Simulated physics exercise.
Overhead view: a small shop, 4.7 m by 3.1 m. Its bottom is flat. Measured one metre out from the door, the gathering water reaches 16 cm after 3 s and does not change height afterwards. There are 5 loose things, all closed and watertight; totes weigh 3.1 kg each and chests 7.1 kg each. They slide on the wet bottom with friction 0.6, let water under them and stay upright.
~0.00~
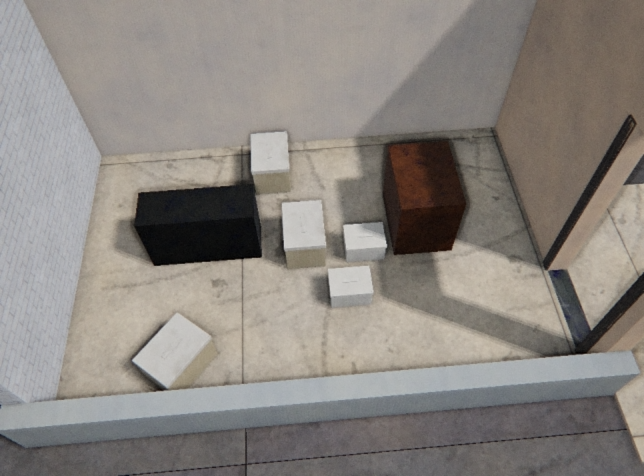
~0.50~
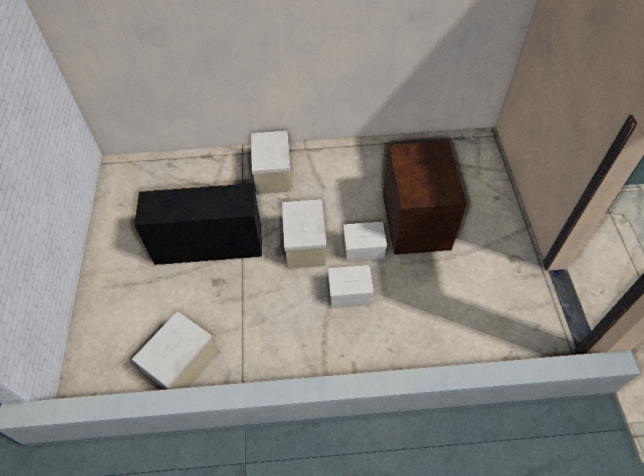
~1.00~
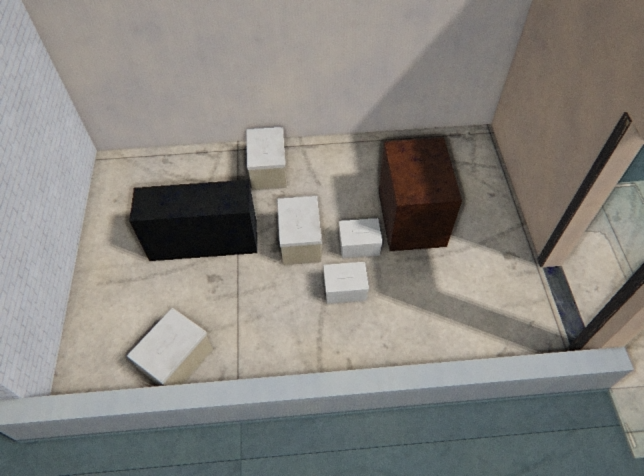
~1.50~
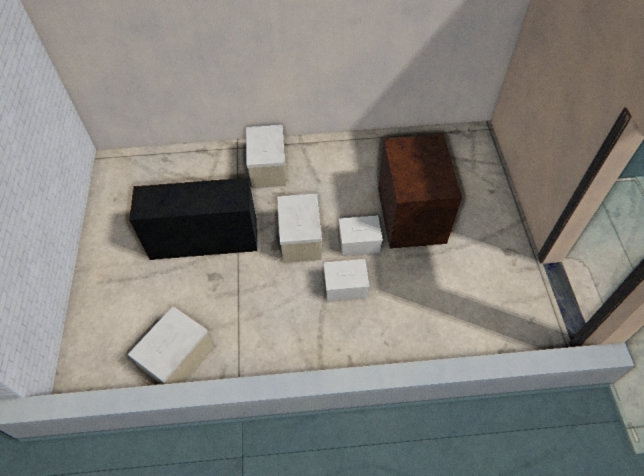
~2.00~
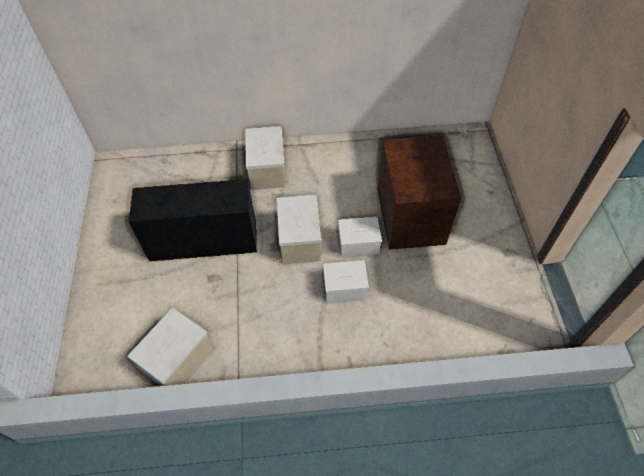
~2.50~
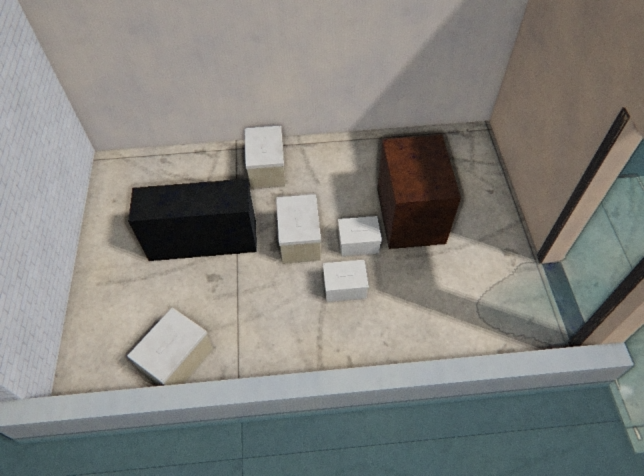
A long black box sat beside a reddish-brown block and several pale boxes, none of which shifted, while bluish water spread over the ground outside the low wall and then crept in through the doorway.
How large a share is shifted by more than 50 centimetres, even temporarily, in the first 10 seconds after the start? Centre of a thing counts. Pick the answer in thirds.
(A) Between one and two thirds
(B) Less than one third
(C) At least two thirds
Option A: Between one and two thirds.
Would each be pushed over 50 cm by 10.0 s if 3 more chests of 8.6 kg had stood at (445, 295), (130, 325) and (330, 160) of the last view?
First exceeds it, second exceeds it, third stays within it.
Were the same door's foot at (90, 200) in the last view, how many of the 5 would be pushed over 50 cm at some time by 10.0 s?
Then 3 of them would.
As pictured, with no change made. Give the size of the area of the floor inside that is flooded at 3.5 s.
Roughly 2.5 m2.
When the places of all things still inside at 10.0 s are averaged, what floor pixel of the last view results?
The average lands around (246, 194).
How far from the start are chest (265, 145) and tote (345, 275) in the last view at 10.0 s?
They've ended up 0 cm and 250 cm away, in that order.
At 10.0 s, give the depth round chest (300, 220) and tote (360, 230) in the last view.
First about 3 cm, second about 2 cm.
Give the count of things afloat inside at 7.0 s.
The number is 2.
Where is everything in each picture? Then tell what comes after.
A tote at (350, 281) rests on the ground; a chest at (172, 348), on the bottom; water covers 0.0 m2; 0 of 5 have shifted, in the first frame.
A tote at (350, 280), on the bottom; a chest at (172, 347), on the bottom; water covers 0.0 m2; 0 of 5 have shifted, in the second frame.
A tote at (346, 277), on the bottom; a chest at (167, 343) rests on the ground; 0.0 m2 under water; 0 of 5 have shifted, in the third frame.
A tote at (346, 274) rests on the ground; a chest at (168, 342) rests on the ground; water covers 0.0 m2; 0 of 5 have shifted, in the fourth frame.
A tote at (346, 275), on the bottom; a chest at (167, 344) rests on the ground; water covers 0.0 m2; 0 of 5 have shifted, in the fifth frame.
A tote at (345, 275) rests on the ground; a chest at (167, 343) rests on the ground; 0.4 m2 under water; 0 of 5 have shifted, in the sixth frame.
After 3.5 s 0 of 5 are over 50 cm from their spots; 0 afloat.
After 4.5 s 0 of 5 are over 50 cm from their spots; 0 afloat.
After 7.0 s 2 of 5 are over 50 cm from their spots; 2 afloat.
After 10.0 s 2 of 5 are over 50 cm from their spots, and 2 have been at some point; 2 afloat.
